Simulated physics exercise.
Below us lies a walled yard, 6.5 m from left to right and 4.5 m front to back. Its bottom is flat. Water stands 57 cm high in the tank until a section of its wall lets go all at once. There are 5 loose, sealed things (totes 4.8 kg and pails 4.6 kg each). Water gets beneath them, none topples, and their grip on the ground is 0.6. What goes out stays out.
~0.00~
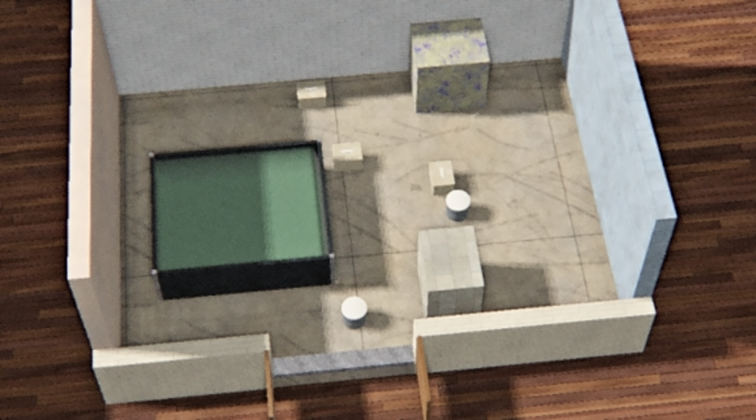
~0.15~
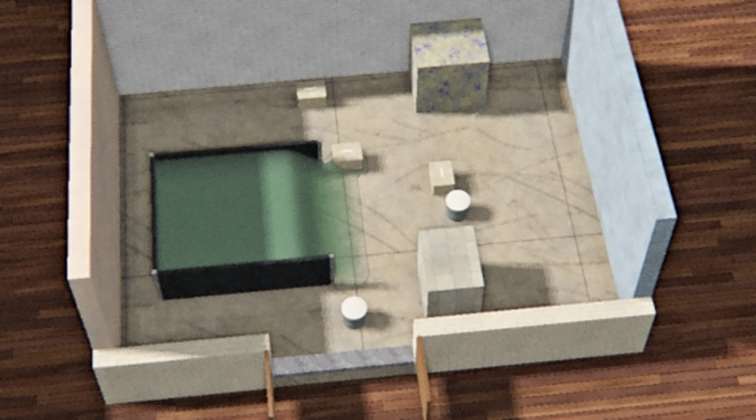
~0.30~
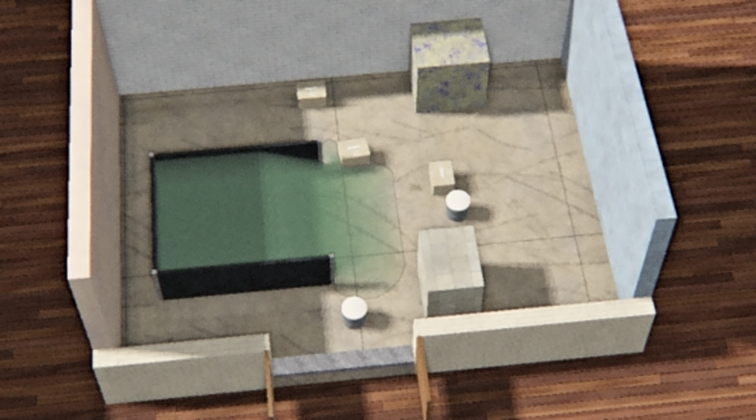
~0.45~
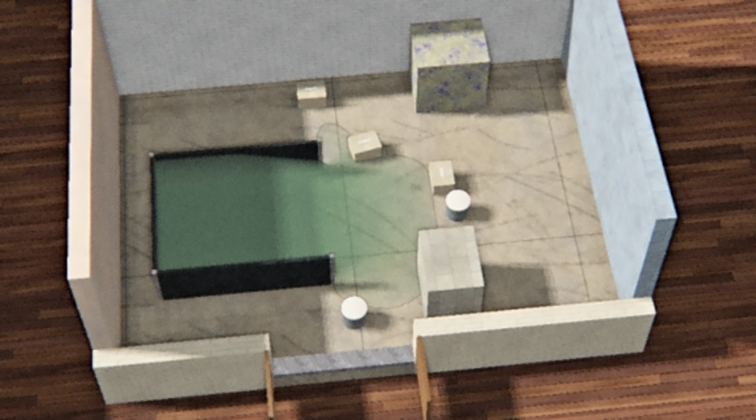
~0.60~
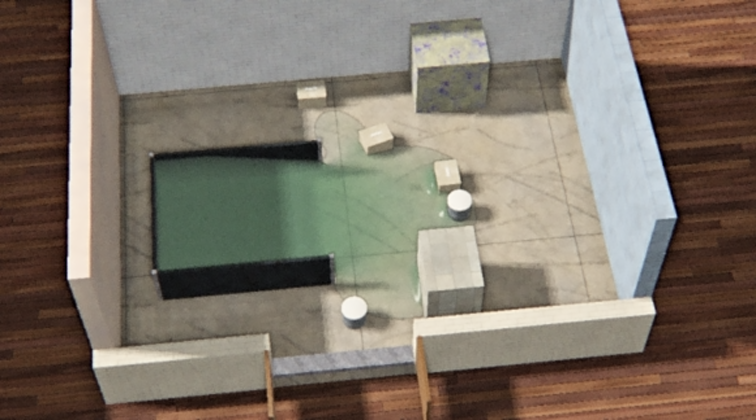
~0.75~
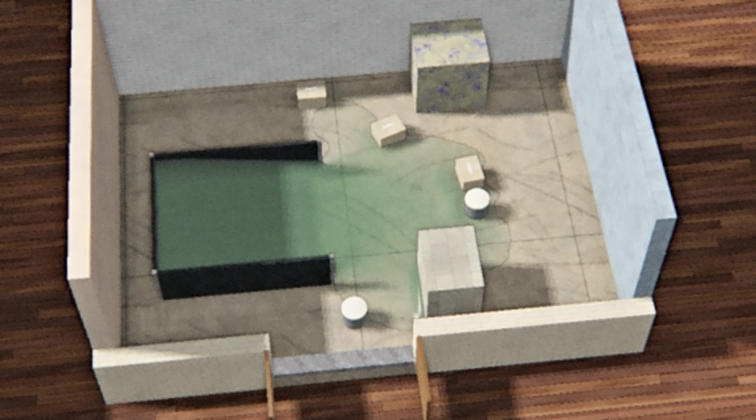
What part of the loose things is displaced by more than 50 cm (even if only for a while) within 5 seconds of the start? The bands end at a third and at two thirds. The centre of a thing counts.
Share: One to two thirds.
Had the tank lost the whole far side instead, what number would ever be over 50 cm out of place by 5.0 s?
In that case 5 of them.
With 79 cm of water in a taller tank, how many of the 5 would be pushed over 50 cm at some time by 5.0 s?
Then 4.
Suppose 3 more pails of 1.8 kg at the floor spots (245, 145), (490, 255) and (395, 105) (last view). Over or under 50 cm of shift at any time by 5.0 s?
In that order: Under, over, over.
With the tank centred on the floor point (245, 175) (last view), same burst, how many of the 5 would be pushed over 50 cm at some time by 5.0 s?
Then 5.
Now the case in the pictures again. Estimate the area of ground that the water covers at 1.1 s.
Some 14 m2.
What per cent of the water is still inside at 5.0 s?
Some 94 per cent remains.
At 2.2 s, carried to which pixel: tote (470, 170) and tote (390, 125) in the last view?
Near (570, 104) and (458, 112).
After 1.1 s 3 of 5 are over 50 cm from their spots; 0 afloat.
After 2.2 s 3 of 5 are over 50 cm from their spots; 3 afloat.
After 3.5 s 3 of 5 are over 50 cm from their spots; 3 afloat.
After 5.0 s 3 of 5 are over 50 cm from their spots, and 3 have been at some point; 3 afloat.
